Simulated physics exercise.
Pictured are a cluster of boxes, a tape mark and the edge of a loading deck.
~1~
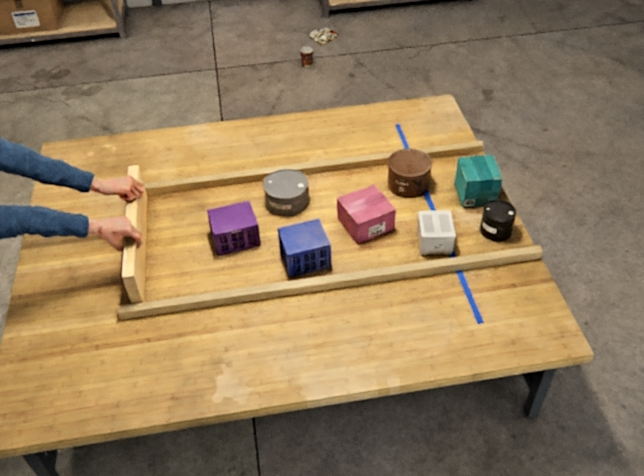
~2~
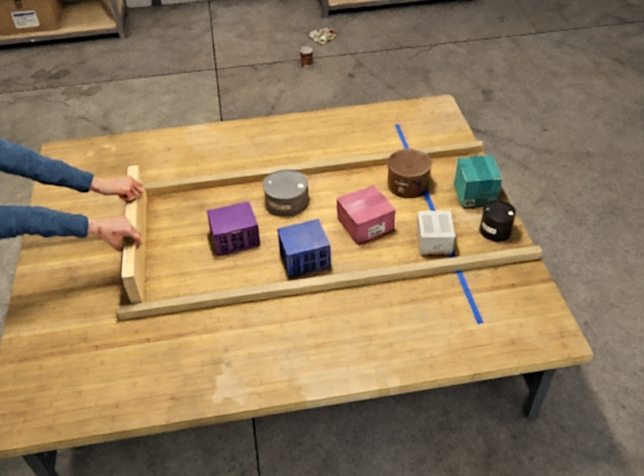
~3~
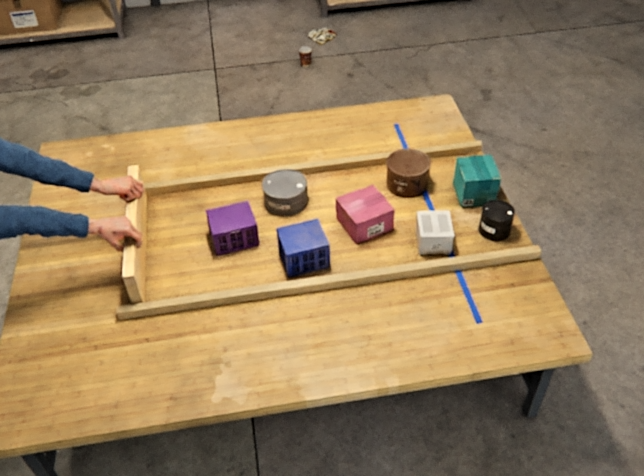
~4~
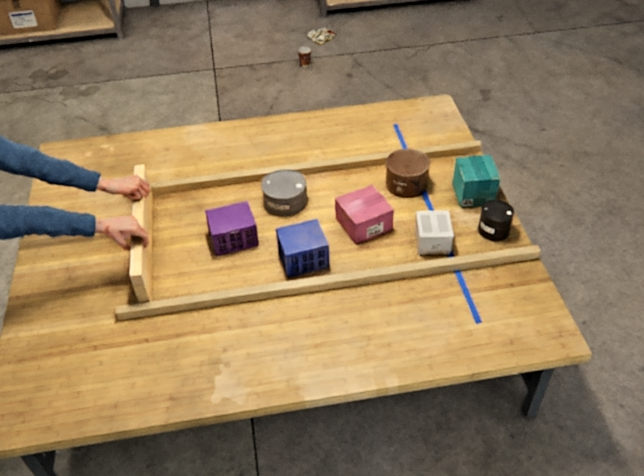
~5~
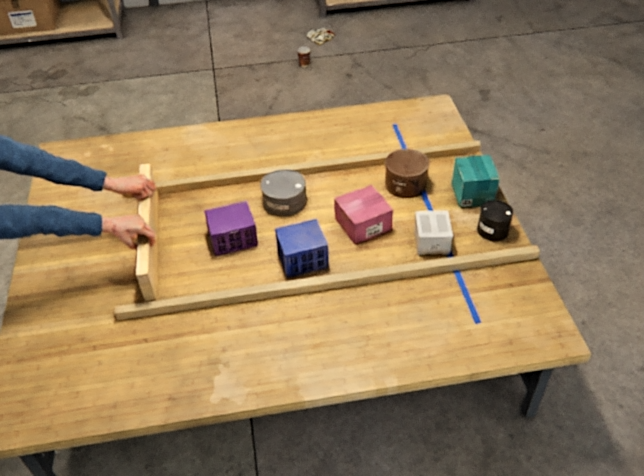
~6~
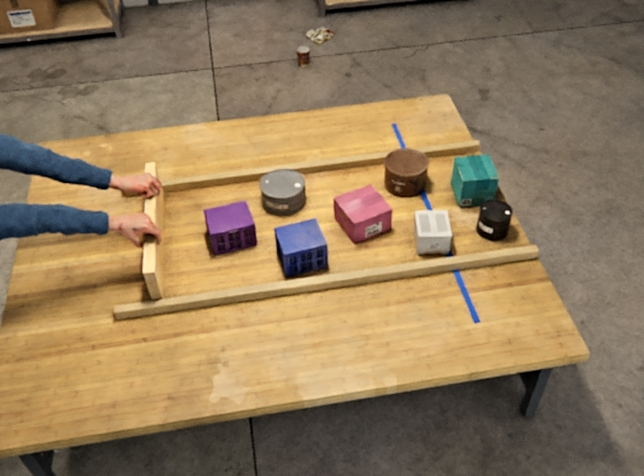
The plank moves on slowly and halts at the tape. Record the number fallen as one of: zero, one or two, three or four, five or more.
Number fallen: One or two.
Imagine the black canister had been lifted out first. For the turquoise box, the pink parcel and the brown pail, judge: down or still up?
Result - turquoise box: It comes off; pink parcel: It stays aboard; brown pail: It stays aboard.
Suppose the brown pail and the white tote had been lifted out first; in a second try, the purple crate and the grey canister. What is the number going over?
Tally per try: 2 / 1.
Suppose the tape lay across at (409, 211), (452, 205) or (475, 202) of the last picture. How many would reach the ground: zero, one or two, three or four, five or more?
1 or 2, at least five, more than four.
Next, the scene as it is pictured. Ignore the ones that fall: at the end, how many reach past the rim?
As for overhanging, the count is 2.
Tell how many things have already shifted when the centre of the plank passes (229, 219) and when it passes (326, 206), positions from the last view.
1 by the first point, 5 by the second.
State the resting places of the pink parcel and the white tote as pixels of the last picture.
About (496, 199), and the other about (508, 234).
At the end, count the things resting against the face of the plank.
Count recorded: 3.
Early on, none off yet; black canister at rest near (494, 220); turquoise box at rest near (474, 181); white tote at rest near (432, 233).
A while later, none off yet; black canister at rest near (494, 220); turquoise box travelled a little near (479, 181); white tote travelled about its own width near (468, 236).
Finally, the number that fall off is one or two; lost, turquoise box and black canister.
